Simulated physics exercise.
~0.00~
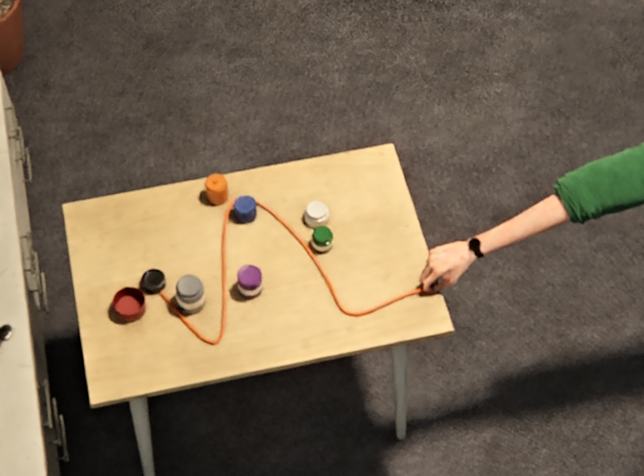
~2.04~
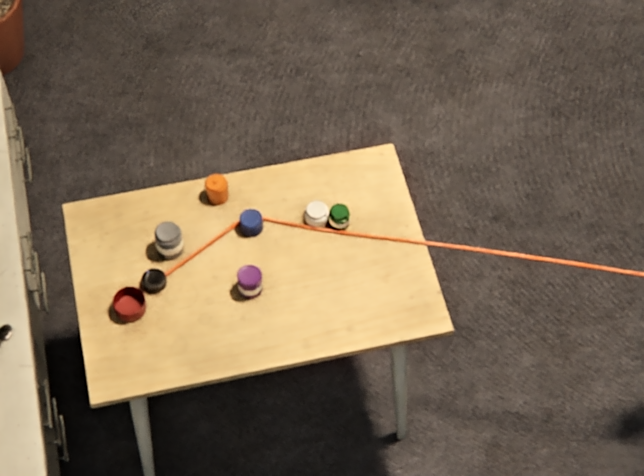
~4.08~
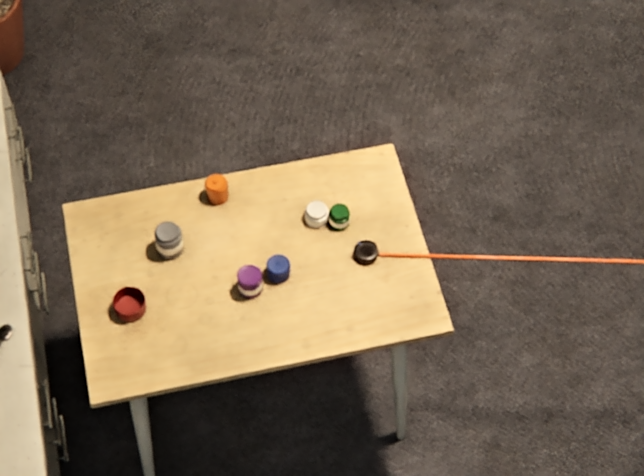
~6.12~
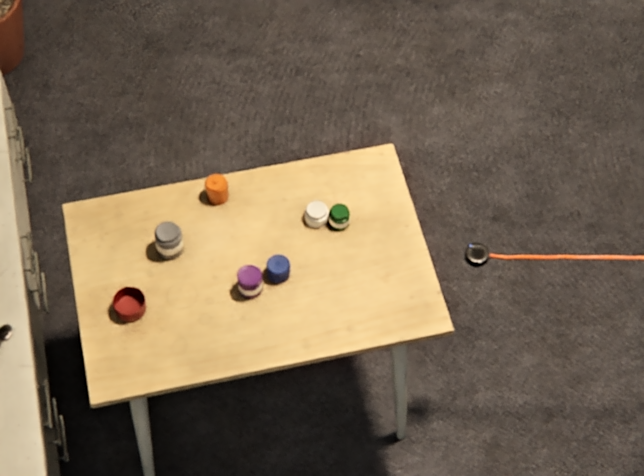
On a wooden side table, a hand held an orange cord winding between colourful pots, then the cord pulled tight, shifting the grey, green and blue ones before dragging a small black disc rightward off the table, leaving the pots on top.
